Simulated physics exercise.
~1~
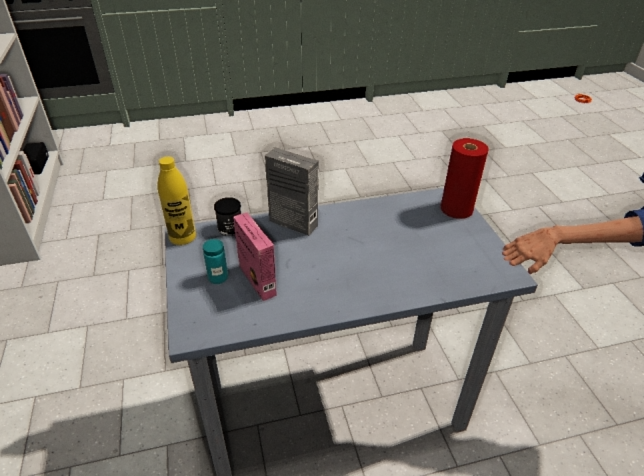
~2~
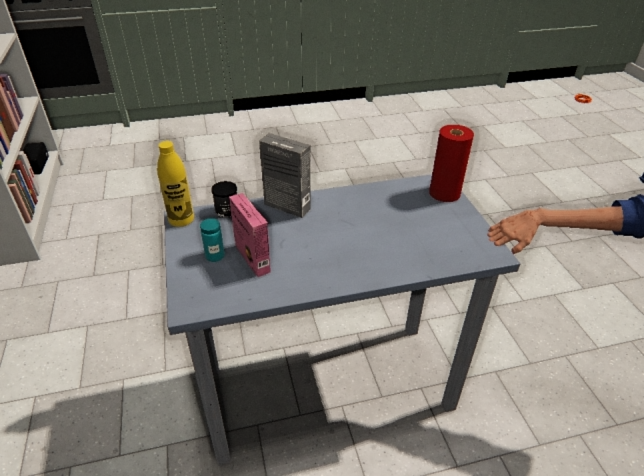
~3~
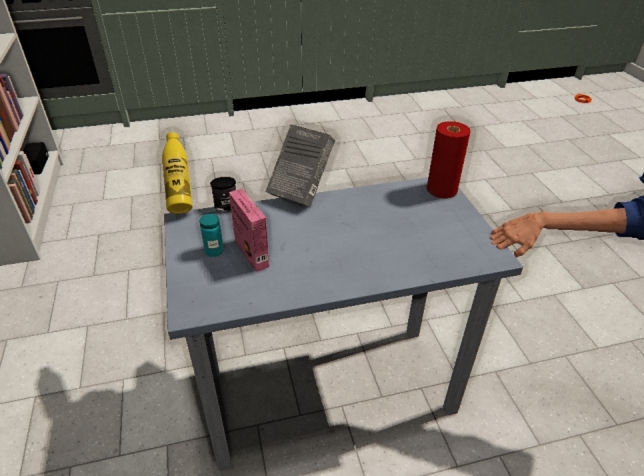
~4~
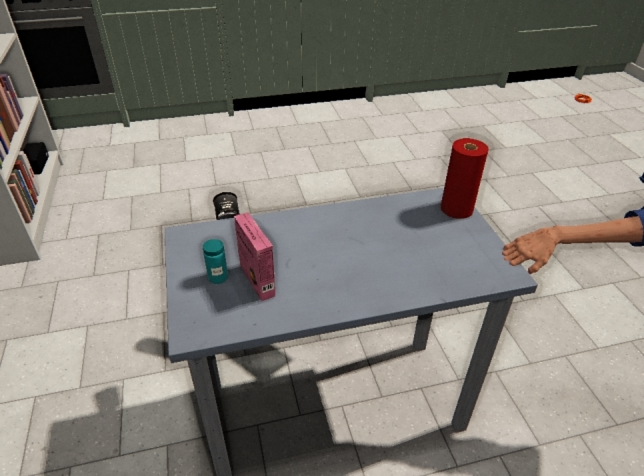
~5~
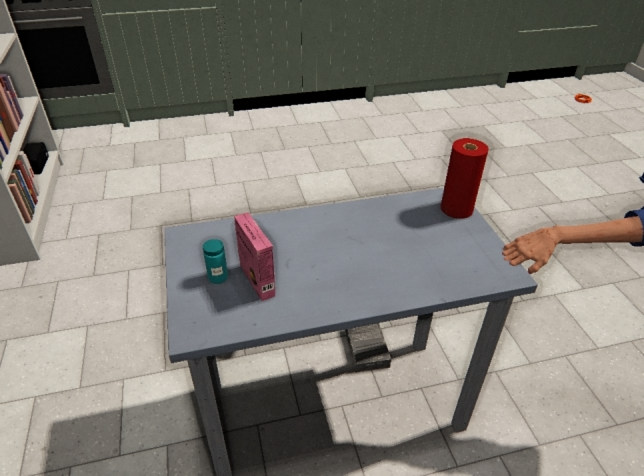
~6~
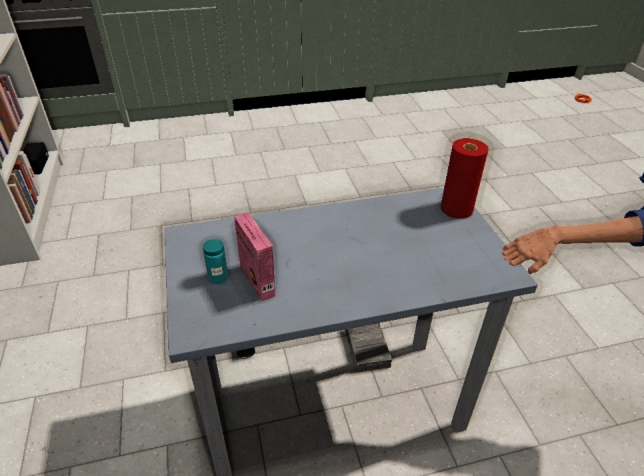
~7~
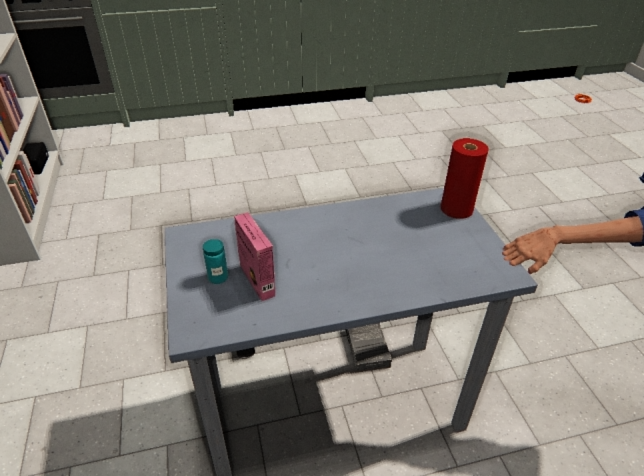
A hand rested by a grey table as the table slid away and then came back, and the yellow bottle, grey packet and black tin toppled off the far edge, leaving the turquoise shaker, pink packet and red roll standing.
